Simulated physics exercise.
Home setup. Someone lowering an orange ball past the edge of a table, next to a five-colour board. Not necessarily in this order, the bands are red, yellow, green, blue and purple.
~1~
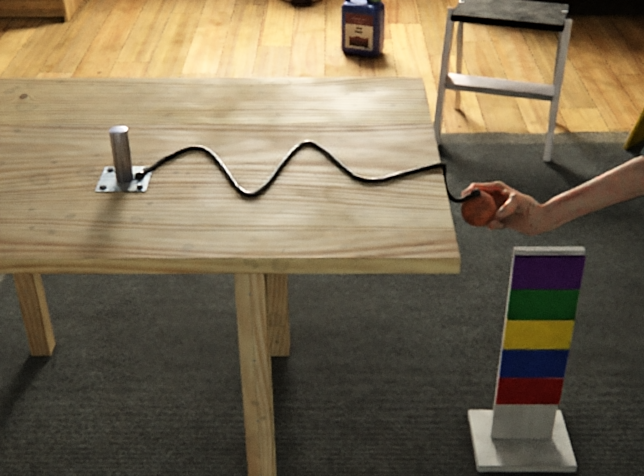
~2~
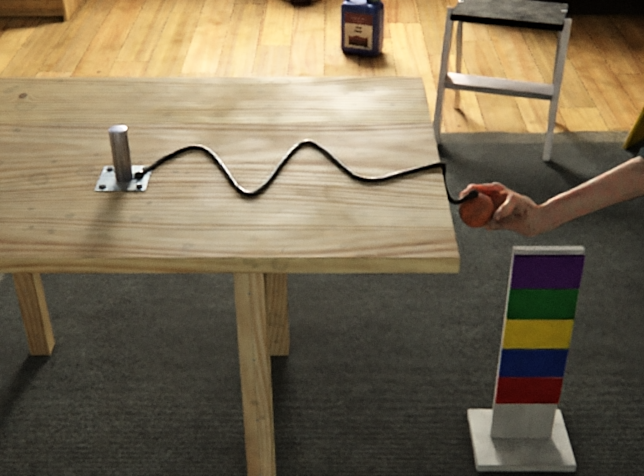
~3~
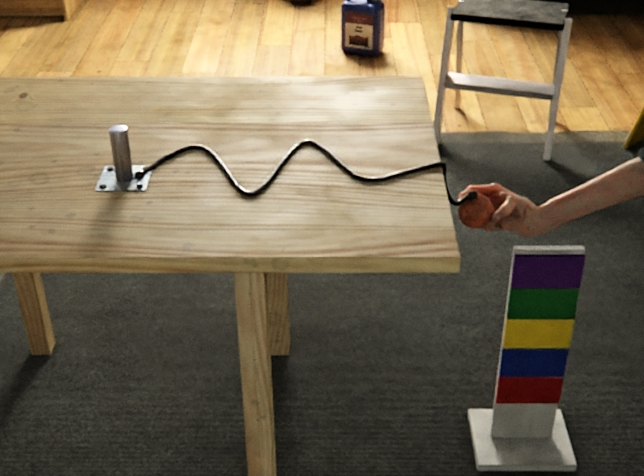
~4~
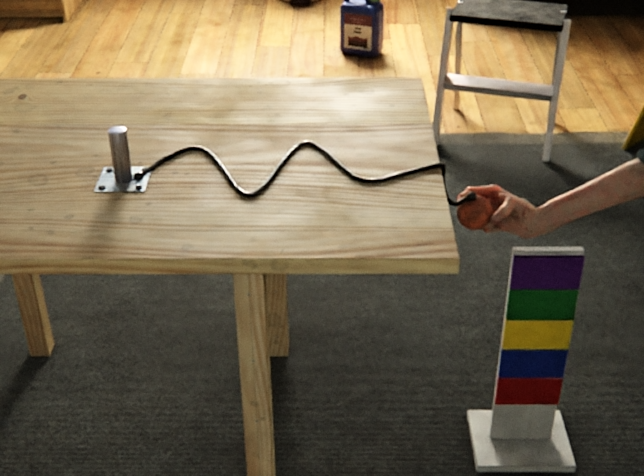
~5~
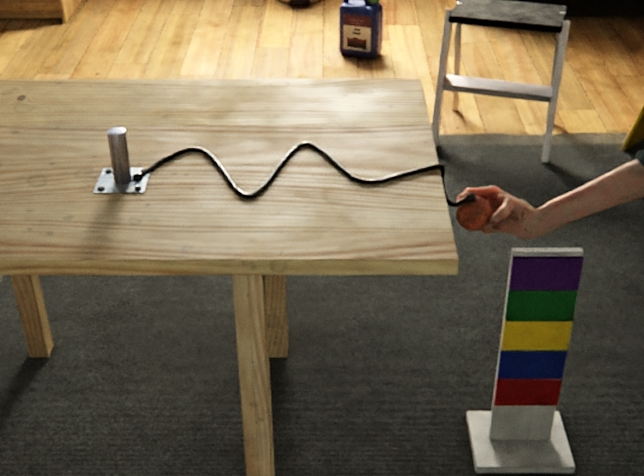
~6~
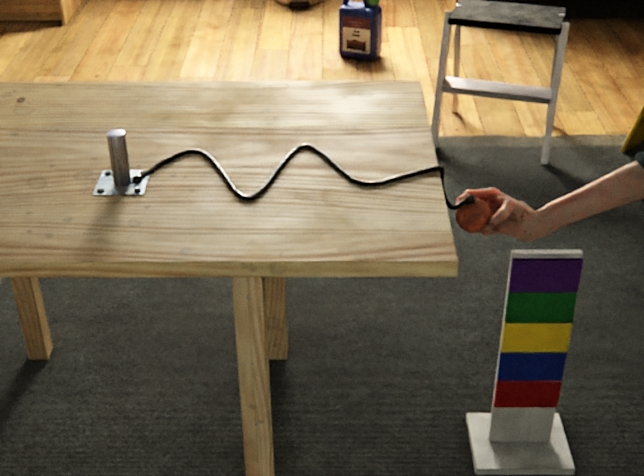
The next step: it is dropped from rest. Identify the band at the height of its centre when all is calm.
Its centre is at red.
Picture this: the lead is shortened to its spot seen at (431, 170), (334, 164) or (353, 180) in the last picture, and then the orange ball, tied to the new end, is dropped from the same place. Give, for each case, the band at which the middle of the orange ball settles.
Yellow; none, it hangs higher; purple.
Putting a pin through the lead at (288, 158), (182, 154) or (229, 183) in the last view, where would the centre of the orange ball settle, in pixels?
(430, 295), (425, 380), (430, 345).
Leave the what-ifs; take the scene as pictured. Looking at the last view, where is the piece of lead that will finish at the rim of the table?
It's the point at about (293, 153).
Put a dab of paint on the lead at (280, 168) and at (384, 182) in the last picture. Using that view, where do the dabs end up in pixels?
At (410, 171), then (429, 293).
Soon after, ball near (452, 322); level with green.
Then, ball near (412, 396); level with red.
Further on, ball near (430, 400); level with red.
At rest, ball near (422, 400); level with red. The lead holds its middle at red.
